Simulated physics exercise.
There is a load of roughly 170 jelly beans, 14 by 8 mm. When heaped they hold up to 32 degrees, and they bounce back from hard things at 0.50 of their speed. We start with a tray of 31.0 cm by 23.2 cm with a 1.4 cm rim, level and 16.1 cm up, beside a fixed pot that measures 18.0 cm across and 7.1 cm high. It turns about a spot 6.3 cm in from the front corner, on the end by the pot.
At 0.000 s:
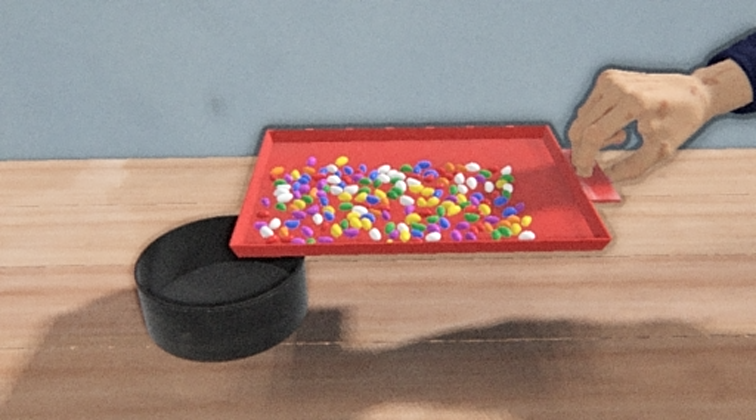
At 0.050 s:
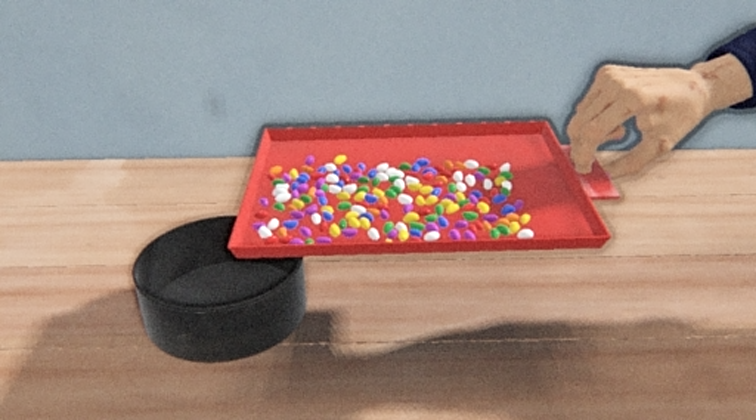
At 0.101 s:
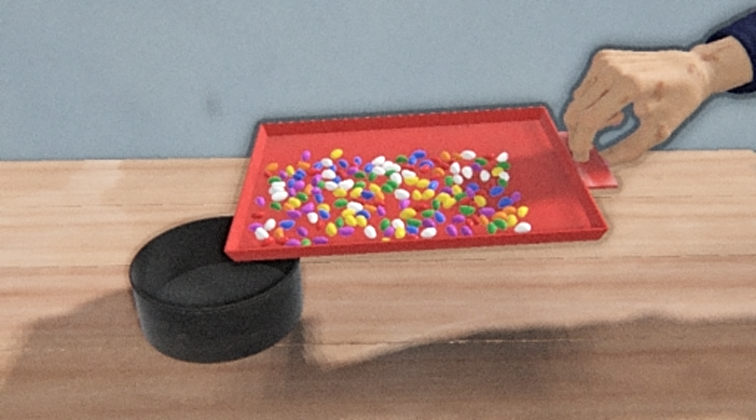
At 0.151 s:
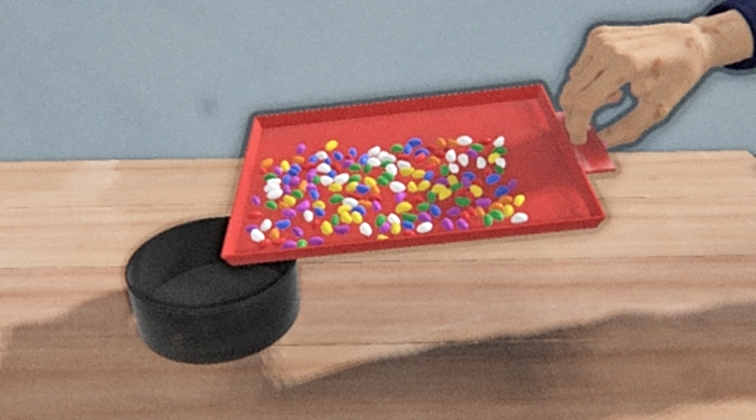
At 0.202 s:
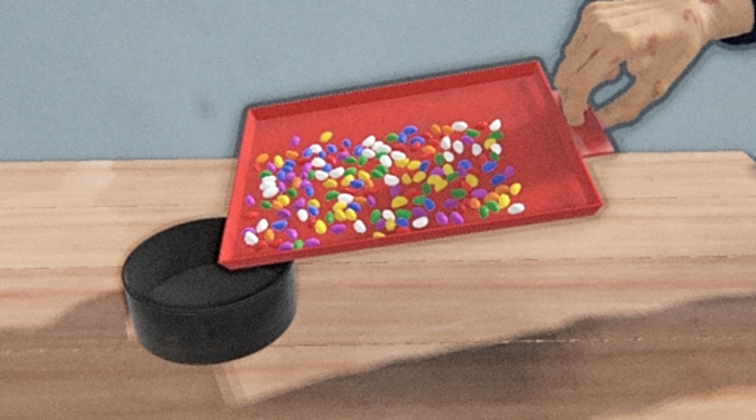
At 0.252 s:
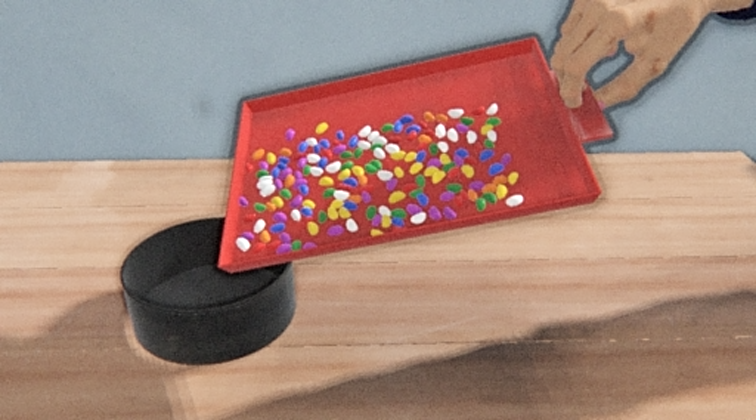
A red tray scattered with colorful jelly beans started out level, then a hand at its right end raised that side steadily, slanting the tray down toward a black pot at the left.
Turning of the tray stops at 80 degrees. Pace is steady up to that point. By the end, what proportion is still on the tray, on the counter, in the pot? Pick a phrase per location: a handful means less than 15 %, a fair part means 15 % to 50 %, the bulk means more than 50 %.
Tray: A handful, counter: The bulk, pot: A handful.
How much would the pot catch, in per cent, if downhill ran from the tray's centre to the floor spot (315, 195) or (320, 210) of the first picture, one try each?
I'd put it at roughly 65 per cent for the first tilt and roughly 15 per cent for the second.
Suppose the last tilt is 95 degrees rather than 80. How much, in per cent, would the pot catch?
Roughly 0 %.
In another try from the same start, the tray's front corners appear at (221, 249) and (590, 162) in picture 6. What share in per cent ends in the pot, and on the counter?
Pot: 35, counter: 65.
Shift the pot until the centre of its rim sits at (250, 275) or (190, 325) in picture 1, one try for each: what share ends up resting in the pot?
First try about 15 per cent, second try about 80 per cent.
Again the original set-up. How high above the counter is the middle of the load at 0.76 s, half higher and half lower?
Roughly 14 cm.
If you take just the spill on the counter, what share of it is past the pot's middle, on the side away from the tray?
I'd put it close to 40 per cent.
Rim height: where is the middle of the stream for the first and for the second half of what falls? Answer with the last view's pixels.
Early: About (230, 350); late: About (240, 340).
After 0.56 s, tilt 50 degrees; the tray holds 100 %, the pot 0 %.
Then, at 0.76 s, tilt 69 degrees; the tray holds 65 %, the pot 0 %.
Then, at 1.08 s, tilt 80 degrees; the tray holds 5 %, the pot 0 %.
In the end, at 2.0 s, tray 0 %, counter 100 %, pot 0 %.
